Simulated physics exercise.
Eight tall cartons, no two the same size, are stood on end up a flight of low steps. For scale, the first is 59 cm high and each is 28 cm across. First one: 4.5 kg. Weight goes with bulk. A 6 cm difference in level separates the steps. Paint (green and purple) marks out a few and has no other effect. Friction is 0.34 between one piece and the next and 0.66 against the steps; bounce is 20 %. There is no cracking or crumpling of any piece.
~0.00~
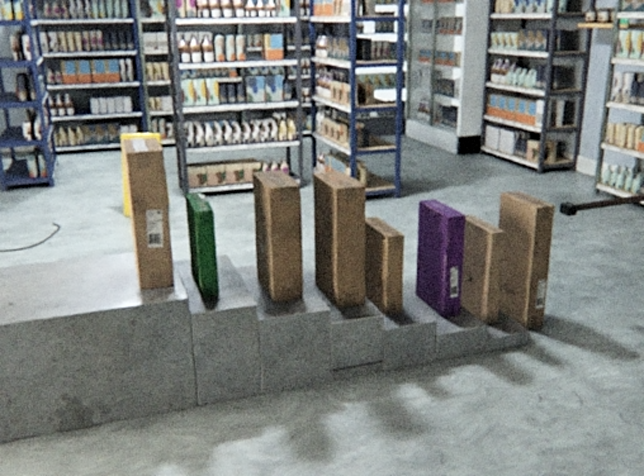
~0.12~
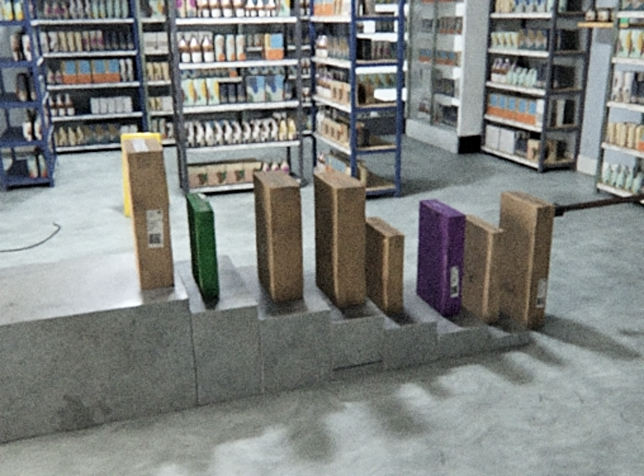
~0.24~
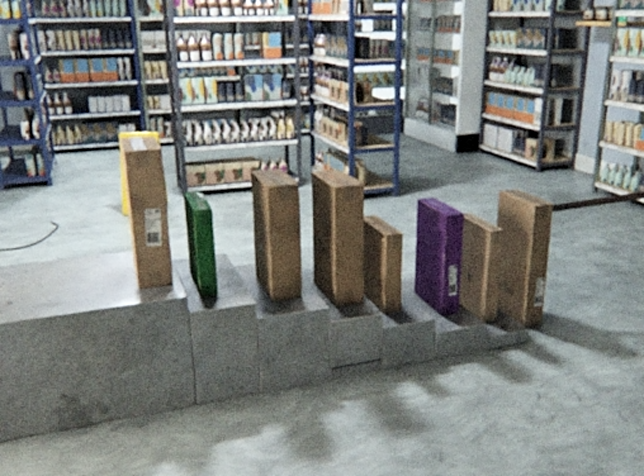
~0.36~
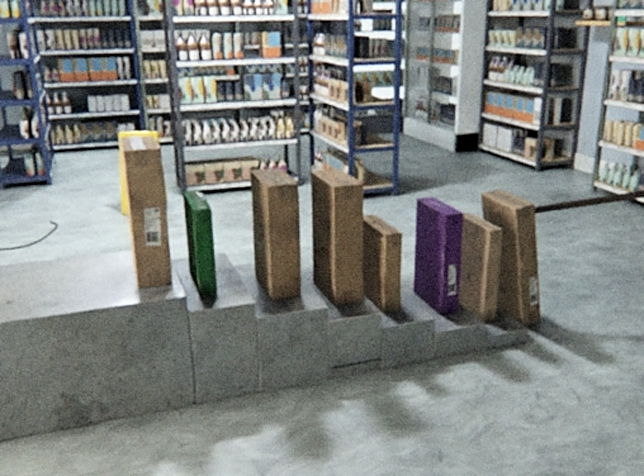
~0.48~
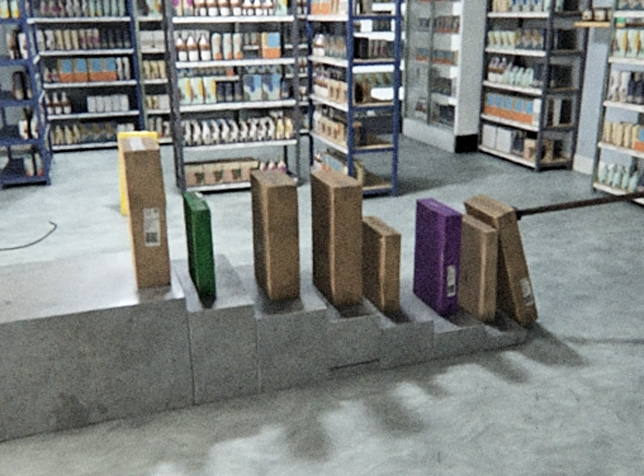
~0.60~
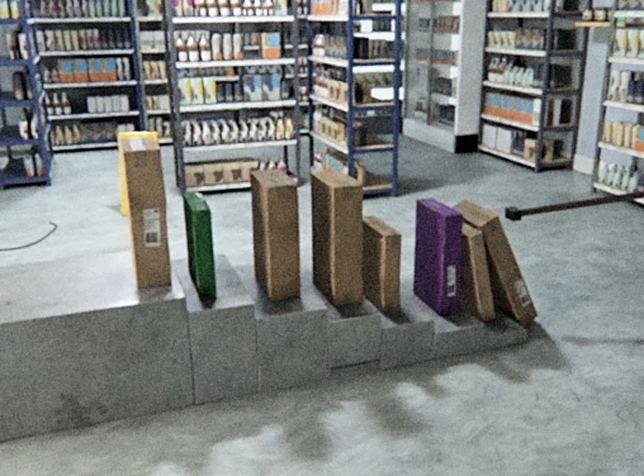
In a warehouse aisle lined with stocked shelves, a dark pole moves in from the right and pushes the rightmost of eight upright cartons on gray steps, tilting it left against its neighbor, before the pole draws back.
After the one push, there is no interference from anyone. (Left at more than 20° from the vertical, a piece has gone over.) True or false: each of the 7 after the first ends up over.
True.
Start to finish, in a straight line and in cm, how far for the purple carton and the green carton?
Estimate: Purple near 20 cm, green near 10 cm.
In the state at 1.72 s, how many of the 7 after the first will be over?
By that time the tally stands at 5.
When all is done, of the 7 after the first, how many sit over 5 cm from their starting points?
Number shifted: 7.
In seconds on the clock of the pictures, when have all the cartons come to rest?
Around 2.5 s.
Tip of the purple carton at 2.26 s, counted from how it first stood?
Angle from initial pose, roughly 50 deg - estimate.
Around 0.78 s, 1 of the 7 other cartons over; purple carton tipped 14°.
Around 1.10 s, 3 of the 7 other cartons over; purple carton tipped 43°.
Around 1.72 s, 5 of the 7 other cartons over; purple carton tipped 53°; green carton tipped 17°.
Around 2.26 s, 7 of the 7 other cartons over; purple carton tipped 53°; green carton tipped 45°.
Finally (2.7 s), 7 of the 7 other cartons over; green carton tipped 54°; purple carton tipped 53°. Not one is left standing. Seen by the last camera, middles, green carton near (167, 256), purple carton near (395, 274).
